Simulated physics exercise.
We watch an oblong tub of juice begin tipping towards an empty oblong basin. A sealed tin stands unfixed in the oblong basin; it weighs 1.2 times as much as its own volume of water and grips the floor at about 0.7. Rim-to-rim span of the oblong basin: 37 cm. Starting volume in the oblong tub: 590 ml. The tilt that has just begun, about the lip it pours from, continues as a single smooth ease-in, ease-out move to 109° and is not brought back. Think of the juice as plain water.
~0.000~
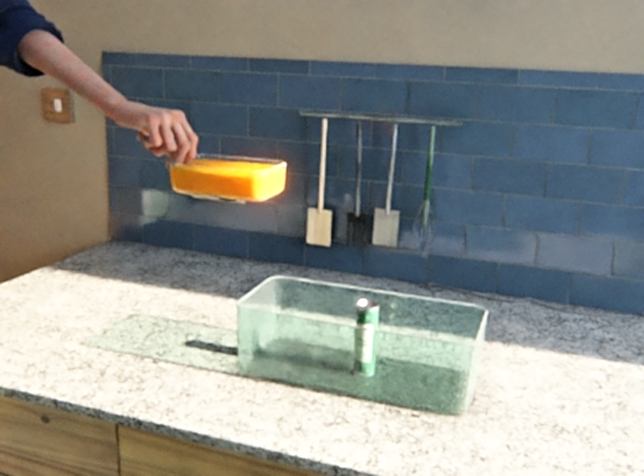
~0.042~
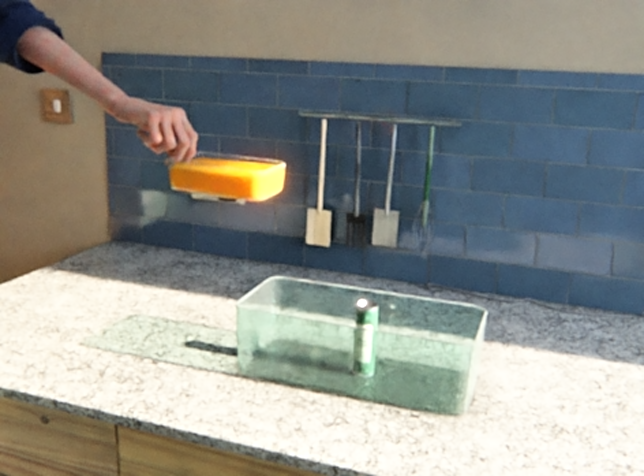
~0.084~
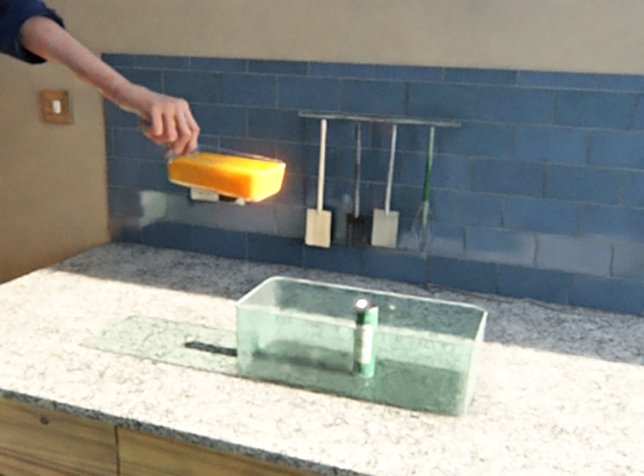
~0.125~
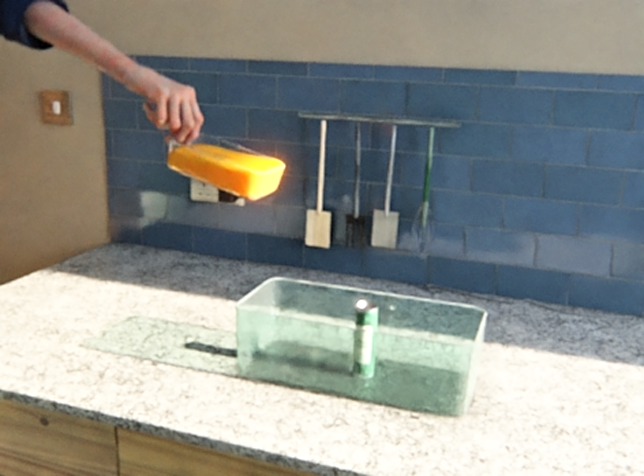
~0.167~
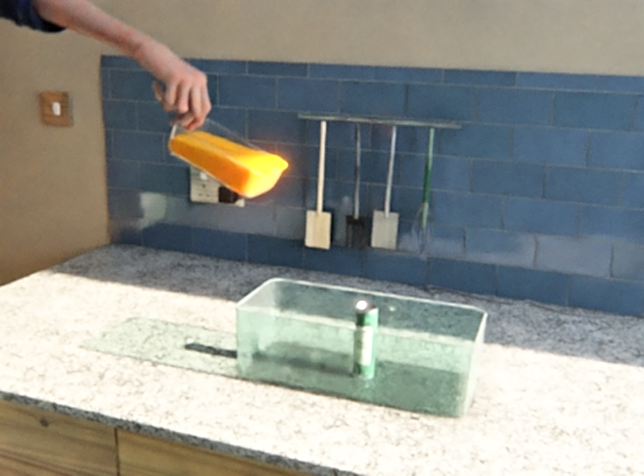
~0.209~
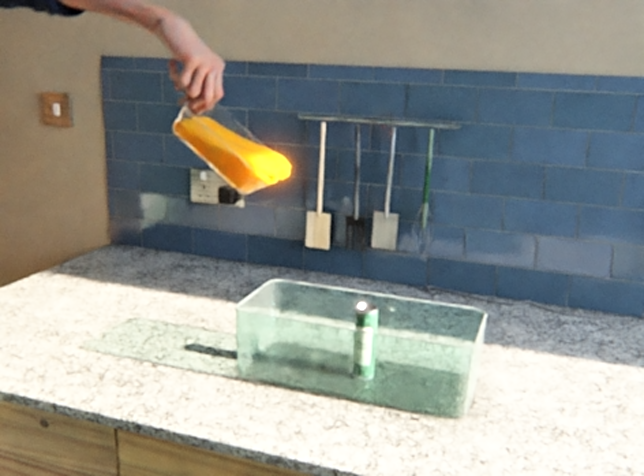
A hand tilts an oblong tub of orange juice down to the right above a basin.
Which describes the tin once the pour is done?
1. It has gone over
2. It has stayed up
(2) It has stayed up.
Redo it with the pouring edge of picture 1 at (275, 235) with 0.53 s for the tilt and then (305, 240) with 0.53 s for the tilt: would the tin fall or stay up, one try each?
Run one: It tumbles. Run two: It does not tip.
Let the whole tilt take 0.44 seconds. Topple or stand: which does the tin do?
Outcome - the tin comes down.
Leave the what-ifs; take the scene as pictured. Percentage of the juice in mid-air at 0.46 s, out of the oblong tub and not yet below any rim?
Roughly 82 percent.
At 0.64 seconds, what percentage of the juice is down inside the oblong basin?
I'd put it at roughly 86 per cent.
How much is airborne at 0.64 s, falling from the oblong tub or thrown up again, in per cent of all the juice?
Airborne share: Near 10 %.
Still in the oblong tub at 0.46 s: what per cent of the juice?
Roughly 10 %.
By 0.46 s the tilt is 104° and 11 per cent is still to pour; the tin stands where it began.
By 0.64 s the tilt is 109° and 1 per cent is still to pour; the tin stands where it began.
By 0.82 s the tilt is 109° and 0 per cent is still to pour; the tin stands where it began.
By 1.03 s the tilt is 109° and 0 per cent is still to pour; the tin stands where it began.
At rest the tin stands where it began.
